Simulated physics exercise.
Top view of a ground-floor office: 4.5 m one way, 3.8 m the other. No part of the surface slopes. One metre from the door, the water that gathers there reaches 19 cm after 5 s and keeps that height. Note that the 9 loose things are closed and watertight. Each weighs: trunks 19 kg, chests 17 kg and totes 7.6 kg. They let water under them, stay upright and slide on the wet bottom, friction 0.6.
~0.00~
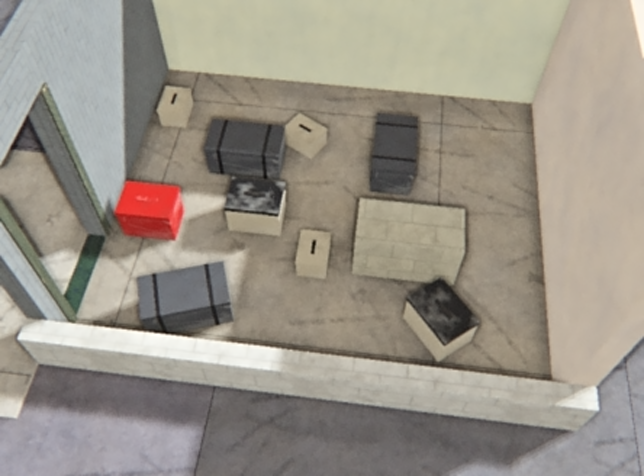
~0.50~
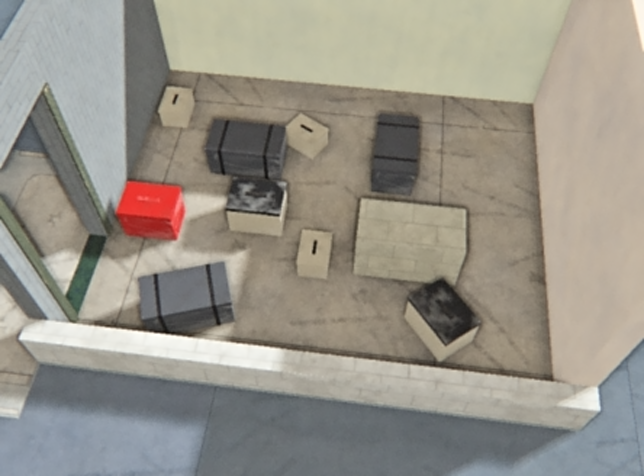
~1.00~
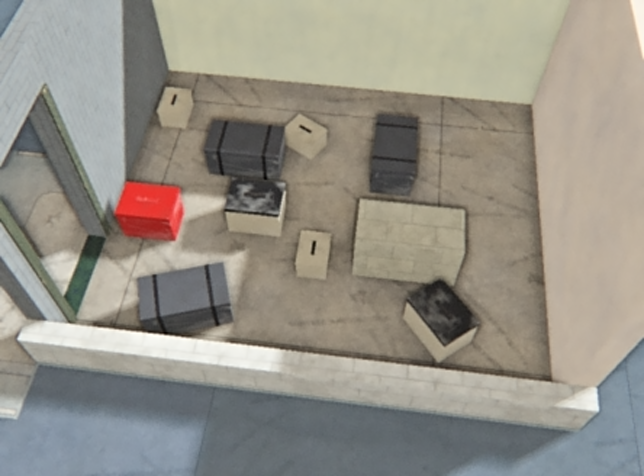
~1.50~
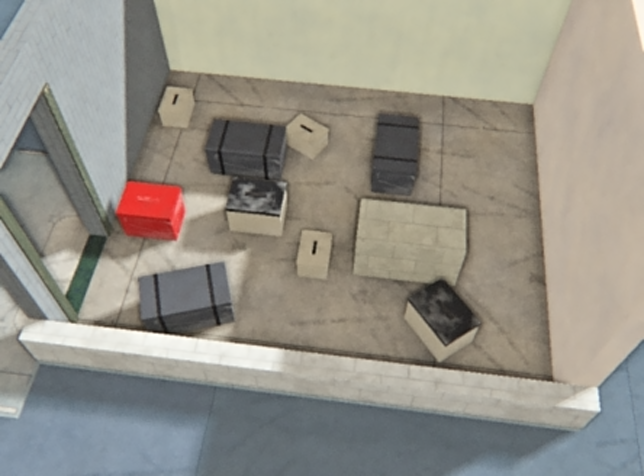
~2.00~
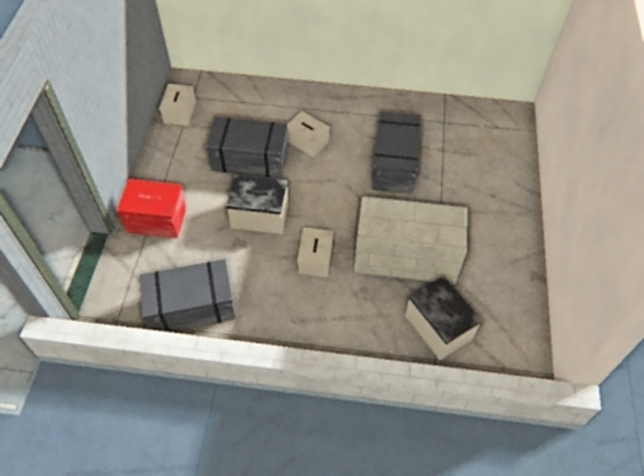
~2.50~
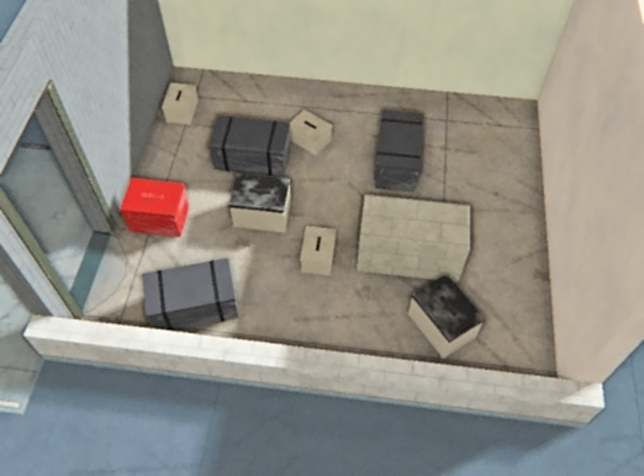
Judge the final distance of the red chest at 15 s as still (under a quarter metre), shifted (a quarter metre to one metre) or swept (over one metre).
Final distance: Below a quarter metre.
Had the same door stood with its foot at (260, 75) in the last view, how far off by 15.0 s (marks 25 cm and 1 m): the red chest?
The red chest ends up a great distance away.
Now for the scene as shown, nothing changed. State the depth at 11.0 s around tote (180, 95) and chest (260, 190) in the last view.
Depths: Near 2 cm, then near 4 cm.
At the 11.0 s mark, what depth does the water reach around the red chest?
Close to 4 centimetres.
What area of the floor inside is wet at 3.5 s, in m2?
About 1.0 m2.
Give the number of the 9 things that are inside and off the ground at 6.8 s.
The count is 1.
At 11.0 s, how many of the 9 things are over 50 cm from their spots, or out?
By that time the total stands at 3.
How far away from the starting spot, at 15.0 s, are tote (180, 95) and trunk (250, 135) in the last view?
5 cm, 5 cm.
After 3.5 s the red chest is near (152, 197), 0.0 m from its start, aground; 0 afloat.
After 6.8 s the red chest is near (152, 197), 0.0 m from its start, aground; 1 afloat.
After 11.0 s the red chest is near (152, 197), 0.0 m from its start, aground; 1 afloat.
After 15.0 s the red chest is near (152, 197), 0.0 m from its start, aground; 7 afloat.
